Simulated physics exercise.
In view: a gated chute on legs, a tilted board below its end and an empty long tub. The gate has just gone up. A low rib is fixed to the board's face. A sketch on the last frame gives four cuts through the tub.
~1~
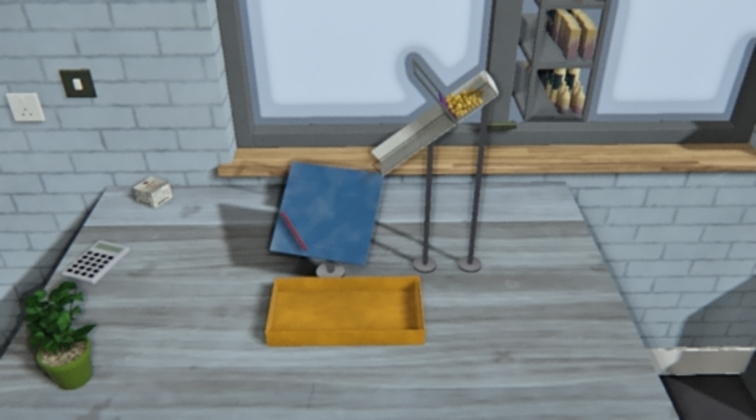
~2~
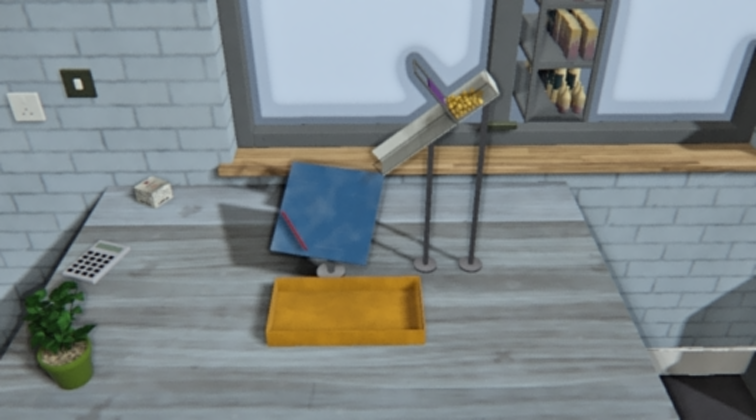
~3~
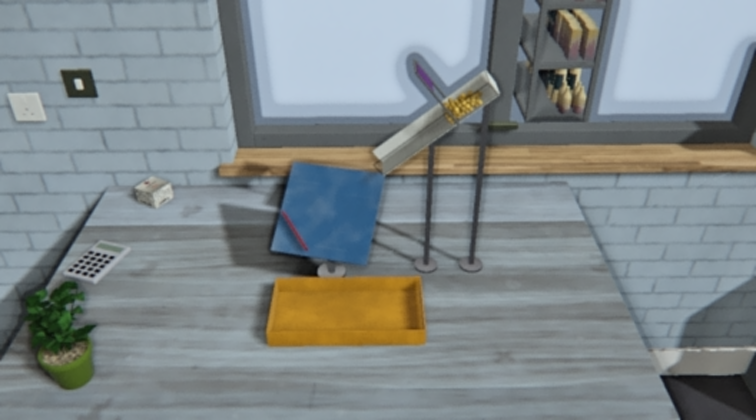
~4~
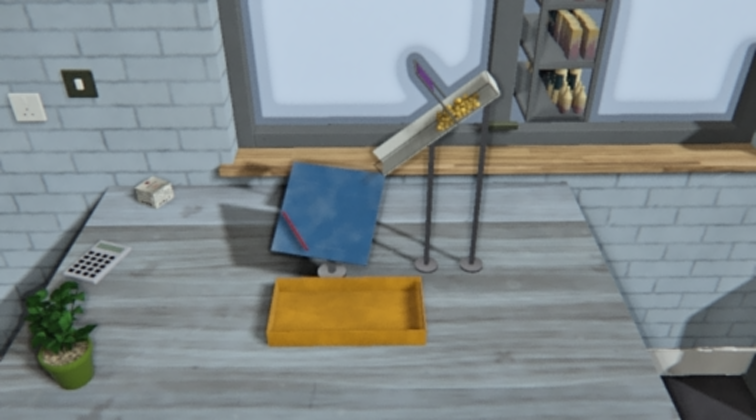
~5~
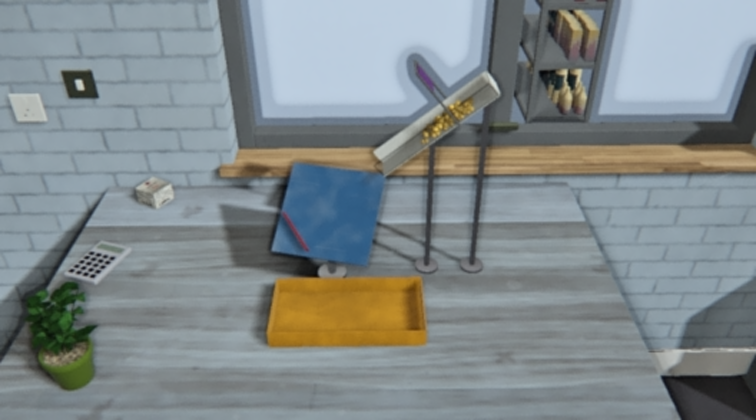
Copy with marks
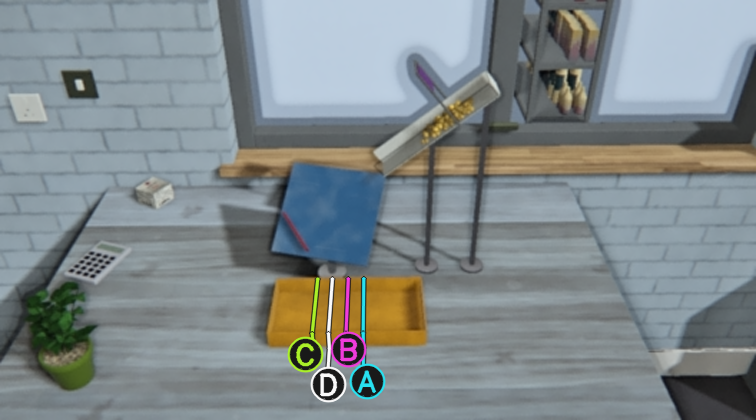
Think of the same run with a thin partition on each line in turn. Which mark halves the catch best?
Take C.
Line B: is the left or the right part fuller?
More lands on the left.
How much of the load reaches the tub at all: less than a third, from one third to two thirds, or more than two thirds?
About that: More than two thirds.
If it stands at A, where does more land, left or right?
The left side.
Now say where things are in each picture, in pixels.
Load behind the gate at (464, 103), puffed corn balls; lip of the chute at (382, 169), sloping fairly steeply, in the first picture.
Middle of the board at (328, 212), tilted fairly steeply; middle of its low edge at (317, 258); of its high edge at (338, 167), in the second picture.
Front corners of the tub at (267, 332) and (426, 330), empty; front of the load at (449, 119), in the third picture.
Middle of the load at (455, 111); its front at (438, 129), about a quarter of the way to the lip; rib from (283, 212) to (306, 248), in the fourth picture.
Middle of the load at (450, 119); its front at (423, 142), about half of the way to the lip, in the fifth picture.
On the marked copy, line A crosses the front rim at (363, 332); line B crosses the front rim at (346, 332); line C crosses the front rim at (312, 332); line D crosses the front rim at (328, 332).
With A, of what is caught, all on the left of the divider, none on the right.
With B, of what is caught, nearly all on the left of the divider, a stray few on the right.
With C, of what is caught, about half on the left of the divider, about half on the right.
With D, of what is caught, nearly all on the left of the divider, a small part on the right.
